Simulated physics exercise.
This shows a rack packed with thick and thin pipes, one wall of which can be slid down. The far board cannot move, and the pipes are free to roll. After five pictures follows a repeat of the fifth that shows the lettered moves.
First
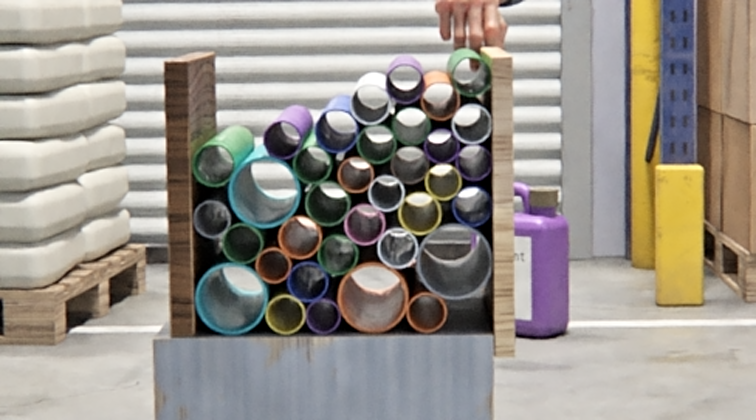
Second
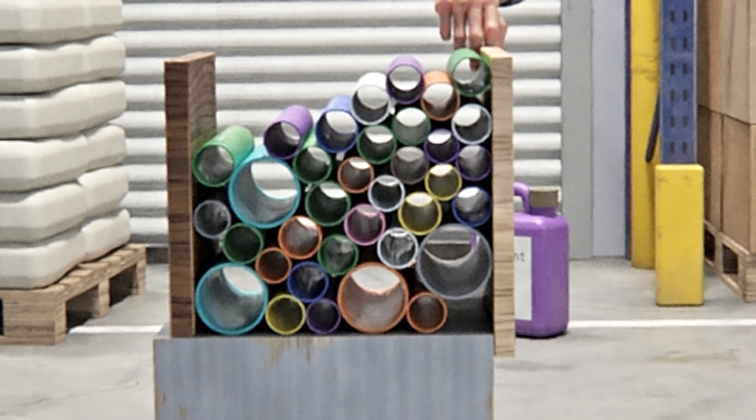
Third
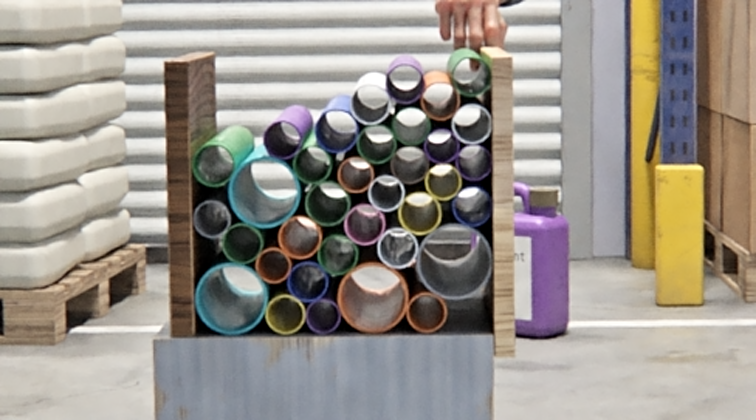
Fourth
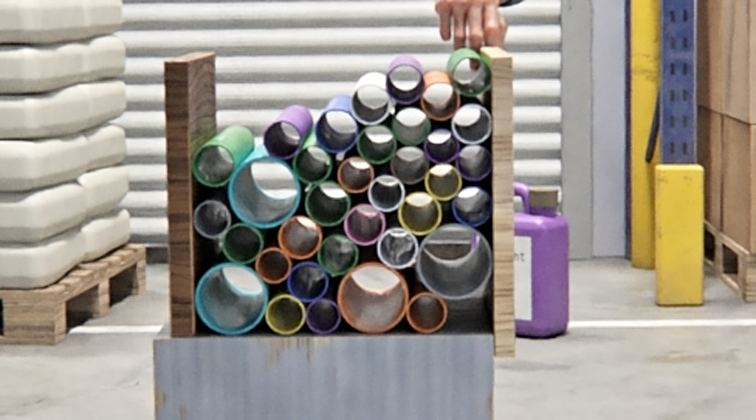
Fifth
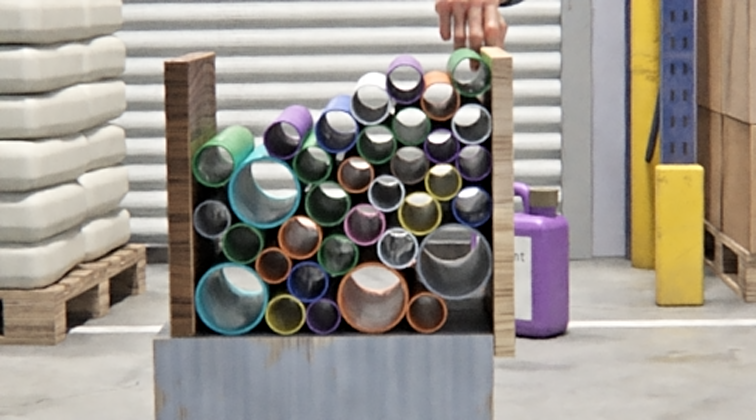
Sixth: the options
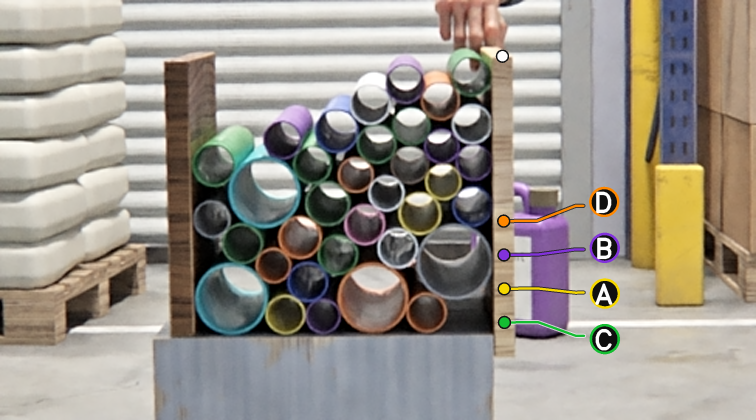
In a warehouse, a hand rested at the top right of a wooden-sided rack packed with thick and thin colourful pipes, and neither the hand nor the pipes visibly moved.
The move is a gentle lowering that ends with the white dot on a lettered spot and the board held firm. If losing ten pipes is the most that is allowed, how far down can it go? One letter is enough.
The last mark within the limit is D.
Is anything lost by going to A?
Yes.
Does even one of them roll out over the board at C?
At C: Yes.
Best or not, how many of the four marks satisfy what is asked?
One of them.
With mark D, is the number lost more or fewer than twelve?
Fewer than twelve.
On the copy, A at (504, 288); B at (504, 255); C at (505, 322); D at (504, 221); the white dot at (503, 57).
On D. First, top of the board (492, 139).
Then, top of the board (493, 220).
Finally, top of the board (493, 220), about seven out over the board.
By contrast, A more than ten out over the board; B more than ten out over the board; C more than ten out over the board.
